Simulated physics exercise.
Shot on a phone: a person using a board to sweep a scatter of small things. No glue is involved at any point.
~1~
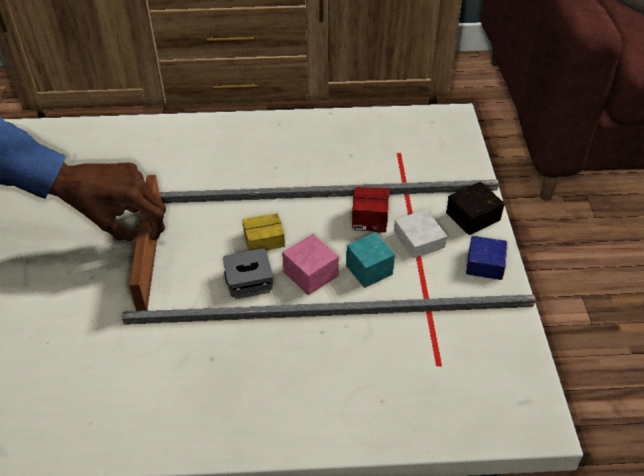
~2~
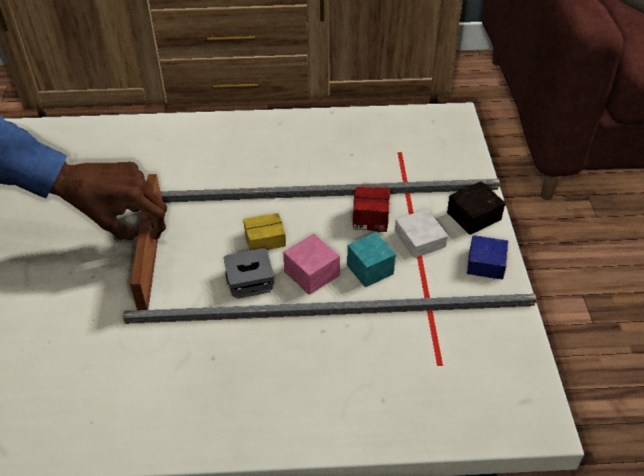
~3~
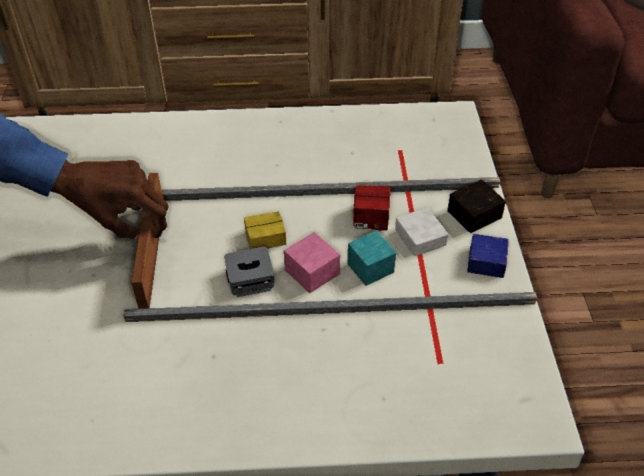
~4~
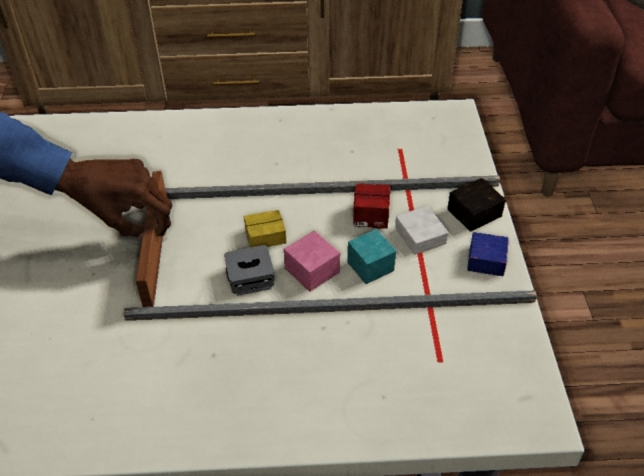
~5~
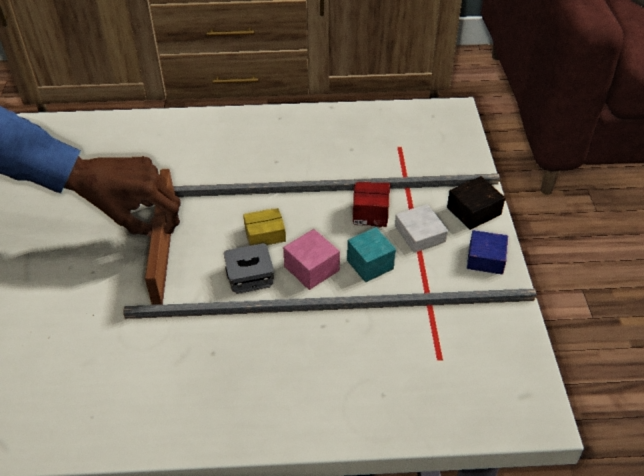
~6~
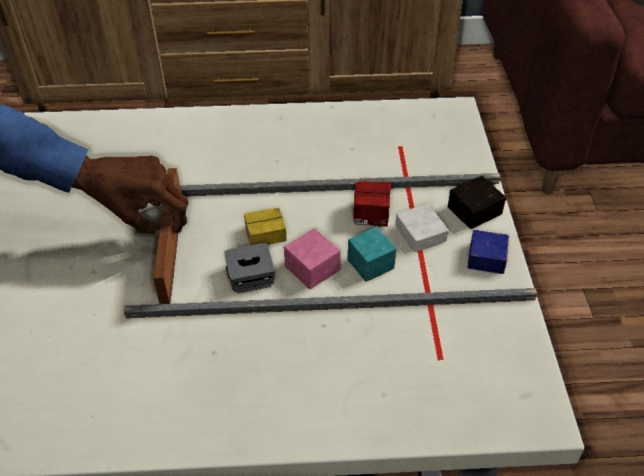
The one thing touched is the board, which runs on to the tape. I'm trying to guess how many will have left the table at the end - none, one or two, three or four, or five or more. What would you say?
I would say one or two.
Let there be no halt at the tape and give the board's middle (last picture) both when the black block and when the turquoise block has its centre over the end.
Near (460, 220), then near (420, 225).
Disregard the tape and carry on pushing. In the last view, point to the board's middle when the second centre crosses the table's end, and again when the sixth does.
At roughly (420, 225), then roughly (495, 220).
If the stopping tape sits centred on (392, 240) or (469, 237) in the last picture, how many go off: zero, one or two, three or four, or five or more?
At the first spot it would be one to two, and at the second at least five.
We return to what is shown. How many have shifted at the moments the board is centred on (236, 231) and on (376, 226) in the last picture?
The count reaches 1 first and 7 second.
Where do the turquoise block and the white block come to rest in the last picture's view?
You'll find the turquoise block at roughly (524, 253) and the white block at roughly (482, 231).
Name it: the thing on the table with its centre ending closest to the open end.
Closest in the end is the turquoise block.
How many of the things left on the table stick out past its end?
Overhang count: 2.
Soon after, none off yet; black block at rest near (476, 202); blue block at rest near (488, 252); white block at rest near (421, 228).
Then, none off yet; black block at rest near (476, 202); blue block at rest near (488, 252); white block moved a little near (436, 225).
At rest, the number that fall off is one or two; fallen, blue block.
